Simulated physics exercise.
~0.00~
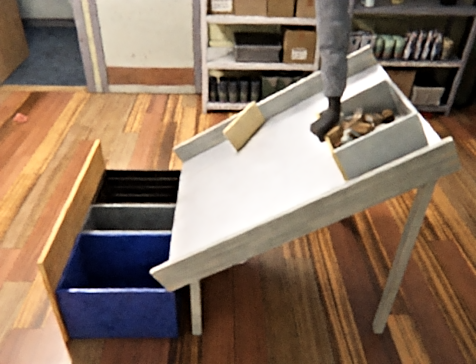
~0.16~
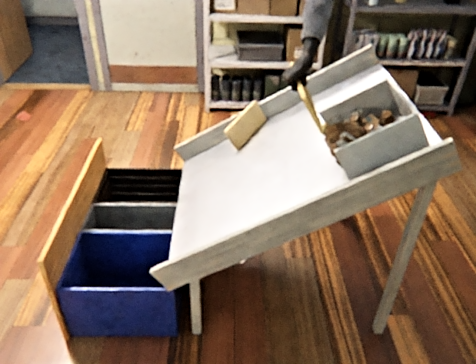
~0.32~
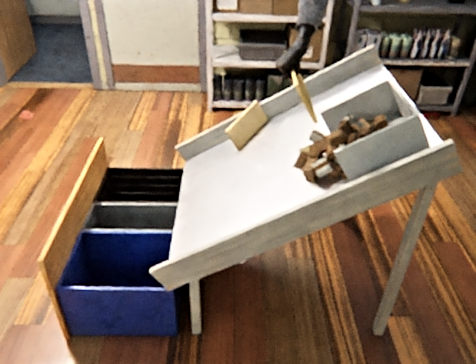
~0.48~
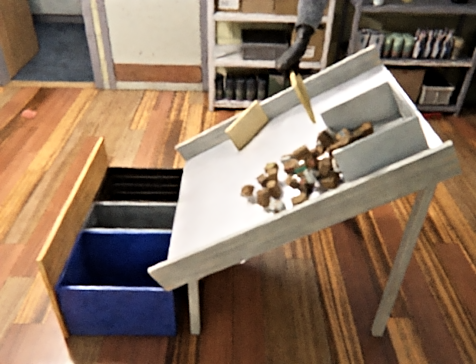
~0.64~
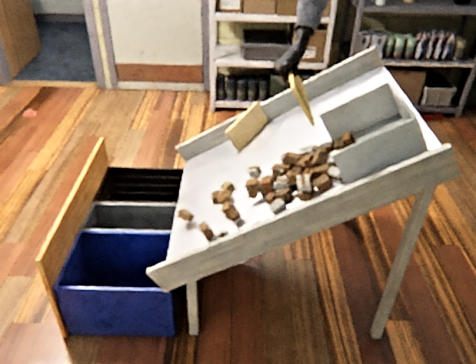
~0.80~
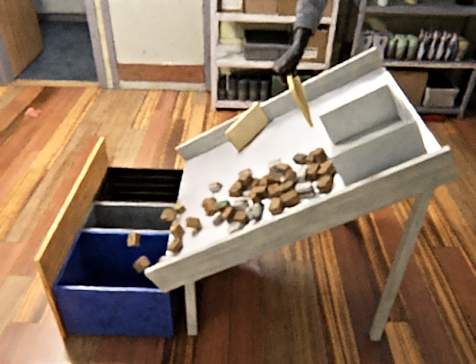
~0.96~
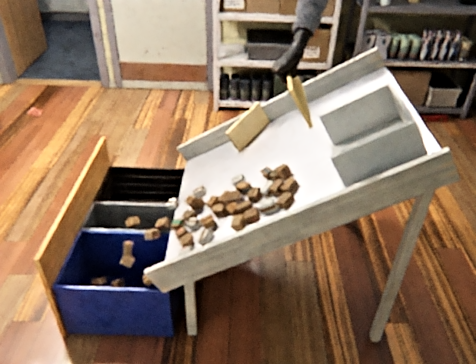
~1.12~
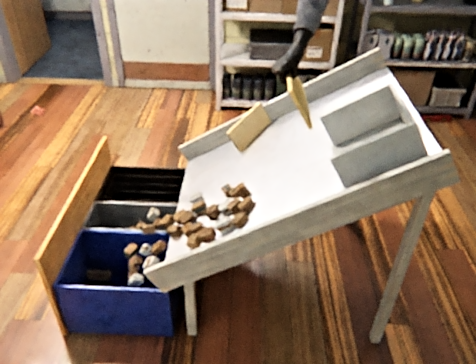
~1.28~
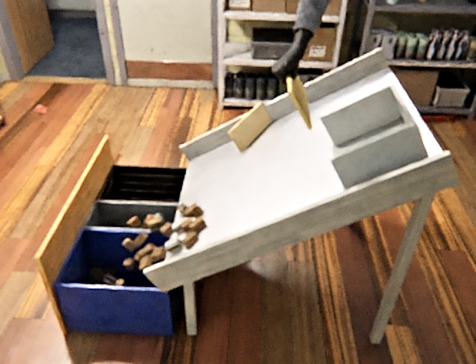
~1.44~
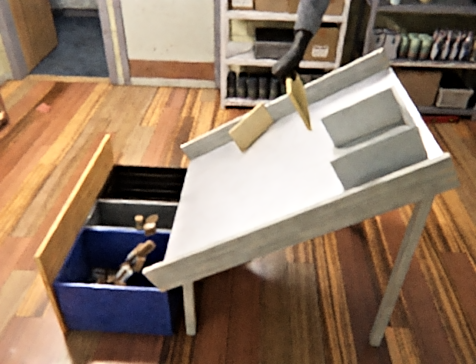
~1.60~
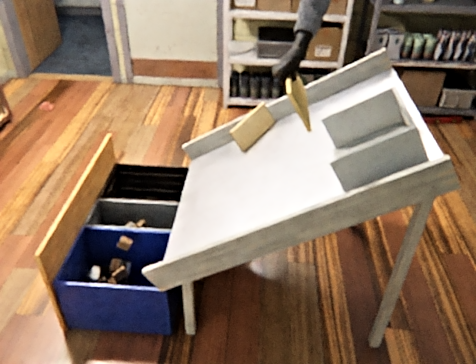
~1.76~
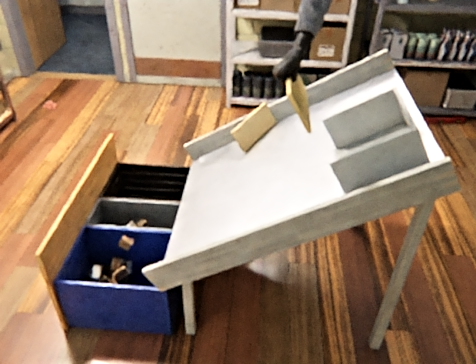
In a room with a wooden floor, a dark mechanical-looking arm lifted the gate of a pen on a sloping white table, and a heap of small brown blocks tumbled down to the left, dropping into a blue tub and the grey one behind it.
